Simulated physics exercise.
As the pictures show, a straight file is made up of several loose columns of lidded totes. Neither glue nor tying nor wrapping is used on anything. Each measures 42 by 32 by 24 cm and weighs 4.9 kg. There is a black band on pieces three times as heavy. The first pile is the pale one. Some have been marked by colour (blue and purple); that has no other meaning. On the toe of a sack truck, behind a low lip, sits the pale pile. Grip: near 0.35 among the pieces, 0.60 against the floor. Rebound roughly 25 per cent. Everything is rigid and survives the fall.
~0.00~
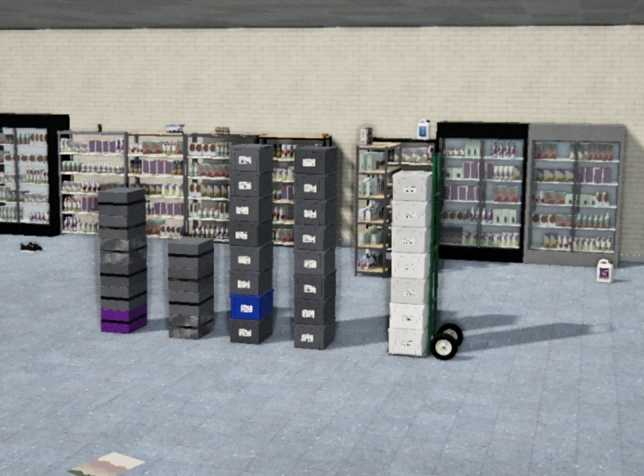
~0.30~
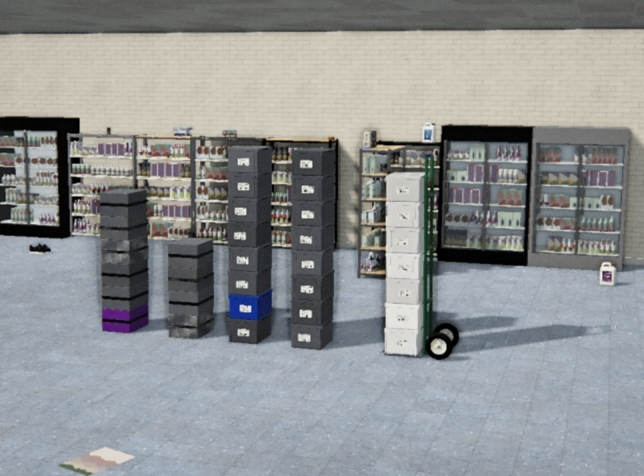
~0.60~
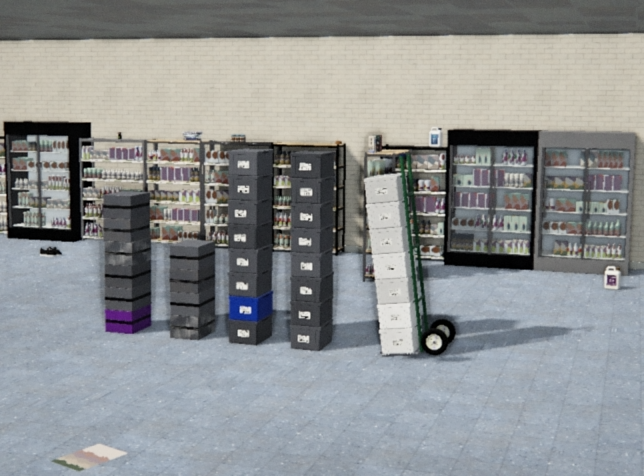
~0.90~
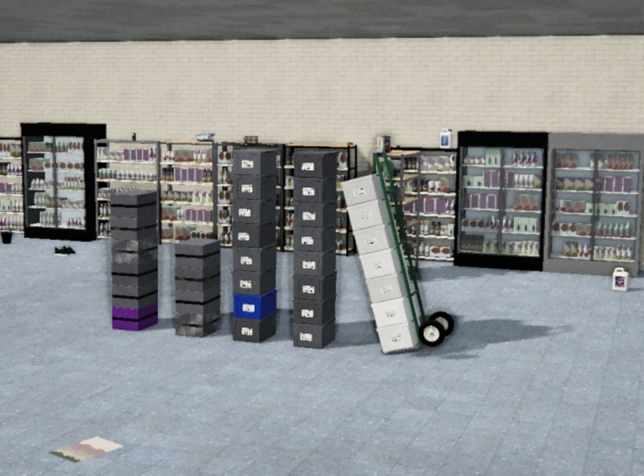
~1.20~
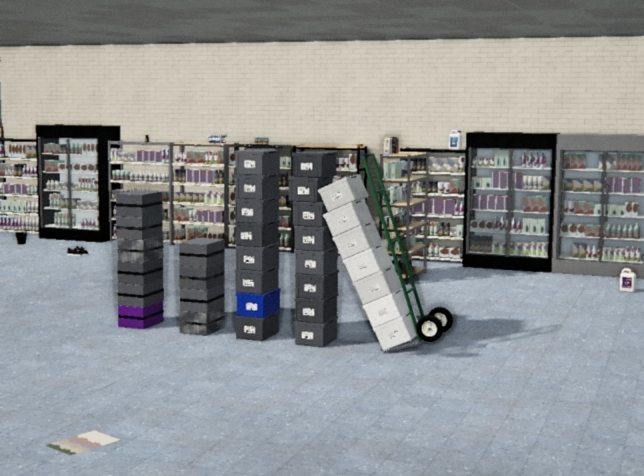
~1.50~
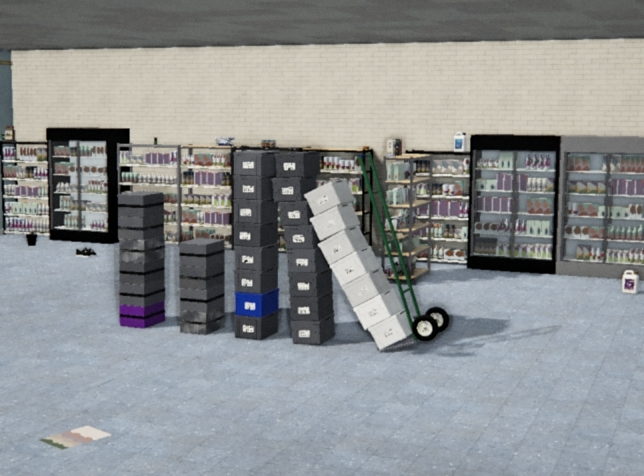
The footage shows a green hand truck and its tall stack of pale totes tilting left toward a row of dark stacks, until the pale totes lean against the nearest one, whose upper totes shift left against the next stack.
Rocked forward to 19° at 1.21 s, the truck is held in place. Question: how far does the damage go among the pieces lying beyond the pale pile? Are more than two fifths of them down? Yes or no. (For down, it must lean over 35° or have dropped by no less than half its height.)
Yes.
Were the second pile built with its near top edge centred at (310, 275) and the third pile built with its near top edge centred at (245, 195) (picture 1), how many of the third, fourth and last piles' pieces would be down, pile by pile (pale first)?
You'd get third 0, fourth 0 and last 0.
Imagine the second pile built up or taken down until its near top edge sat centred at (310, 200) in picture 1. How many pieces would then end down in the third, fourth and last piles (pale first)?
Third 8, fourth 4, last 6.
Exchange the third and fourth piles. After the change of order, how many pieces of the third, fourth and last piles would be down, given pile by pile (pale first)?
After the swap, the third pile would have 4 down, the fourth 8 and the last 5.
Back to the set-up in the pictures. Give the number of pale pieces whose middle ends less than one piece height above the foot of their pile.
The count is 2.
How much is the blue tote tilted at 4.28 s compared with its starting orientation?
At that moment, roughly 50 degrees.
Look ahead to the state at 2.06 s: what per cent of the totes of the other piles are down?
0 %.
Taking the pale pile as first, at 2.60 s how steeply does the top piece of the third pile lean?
I'd say it's at some 40° by then.
After 2.06 s, 7 of the pale pile down; none of the 26 other totes down, 15 disturbed; blue tote leaning 6°.
After 2.60 s, 7 of the pale pile down; 7 of the 26 other totes down; blue tote leaning 30°.
After 3.62 s, 7 of the pale pile down; 21 of the 26 other totes down; blue tote leaning 44°, 9 cm lower; purple tote leaning 25°.
After 4.28 s, 7 of the pale pile down; 26 of the 26 other totes down; blue tote leaning 46°, 9 cm lower; purple tote leaning 44°.
At rest (5.4 s), 7 of the pale pile down; 26 of the 26 other totes down; blue tote leaning 46°, 9 cm lower; purple tote leaning 45°. That is 100 per cent. As the last picture would show them, middles, blue tote near (223, 307), purple tote near (131, 305).
